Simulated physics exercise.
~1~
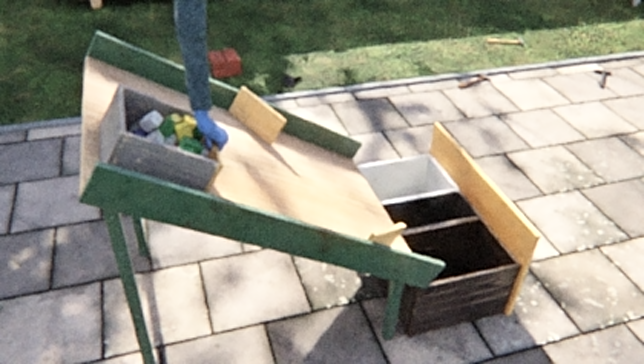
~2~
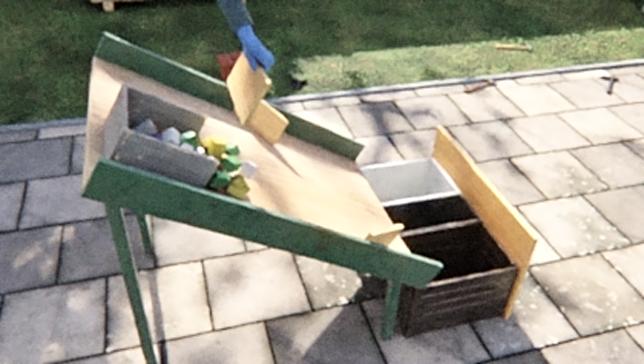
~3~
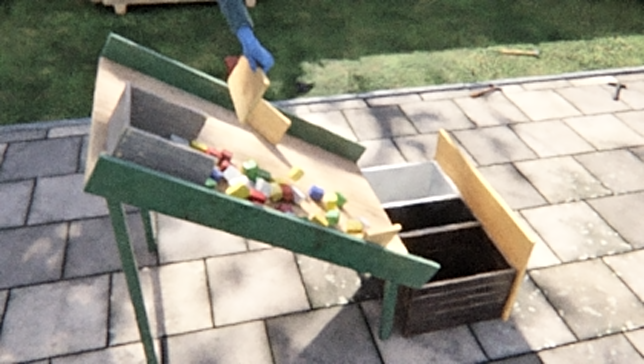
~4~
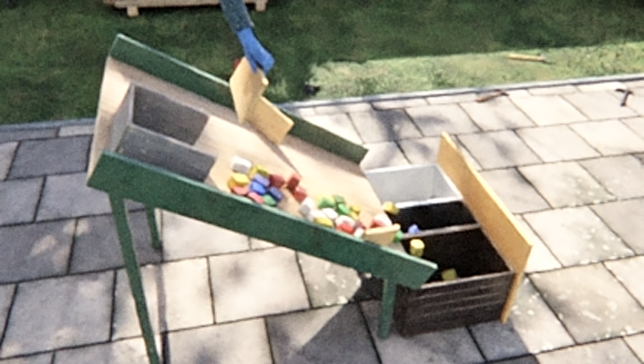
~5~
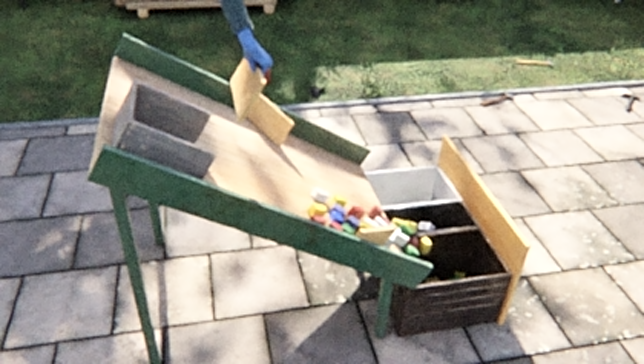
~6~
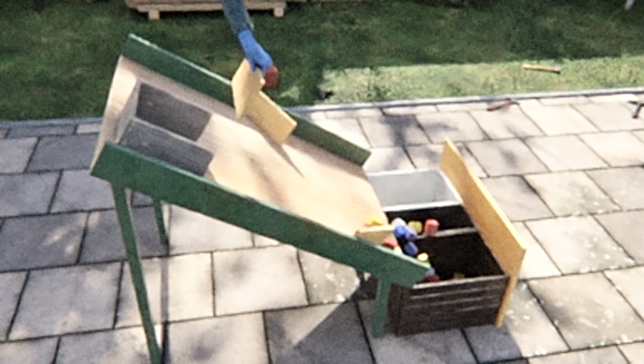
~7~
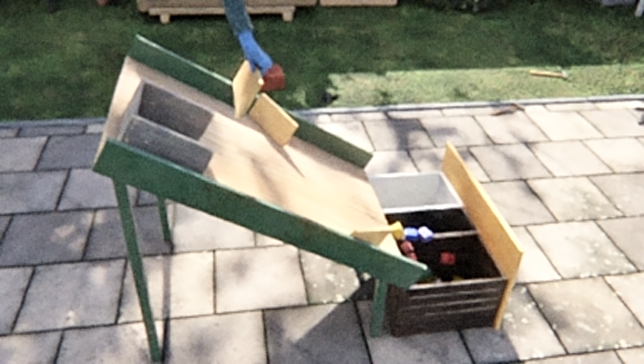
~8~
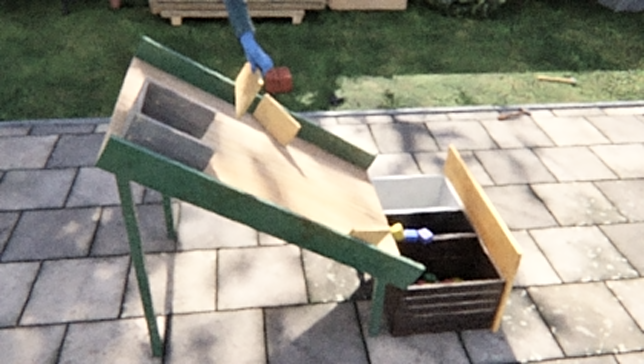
A green-edged sloping table stands on grey paving beside a lawn, seen from above and to one side, with a grey pen at its upper left and a white bin, a black tub and a dark wooden tub at its lower right. A blue-gloved hand reaches in and lifts a board up and to the right. Colourful toy bricks spill out of the pen and slide down the ramp past the angled boards. They bunch up near the lower edge, then drop into the two dark containers. At the end the ramp is bare, the hand still holds the board, and the white bin looks empty.
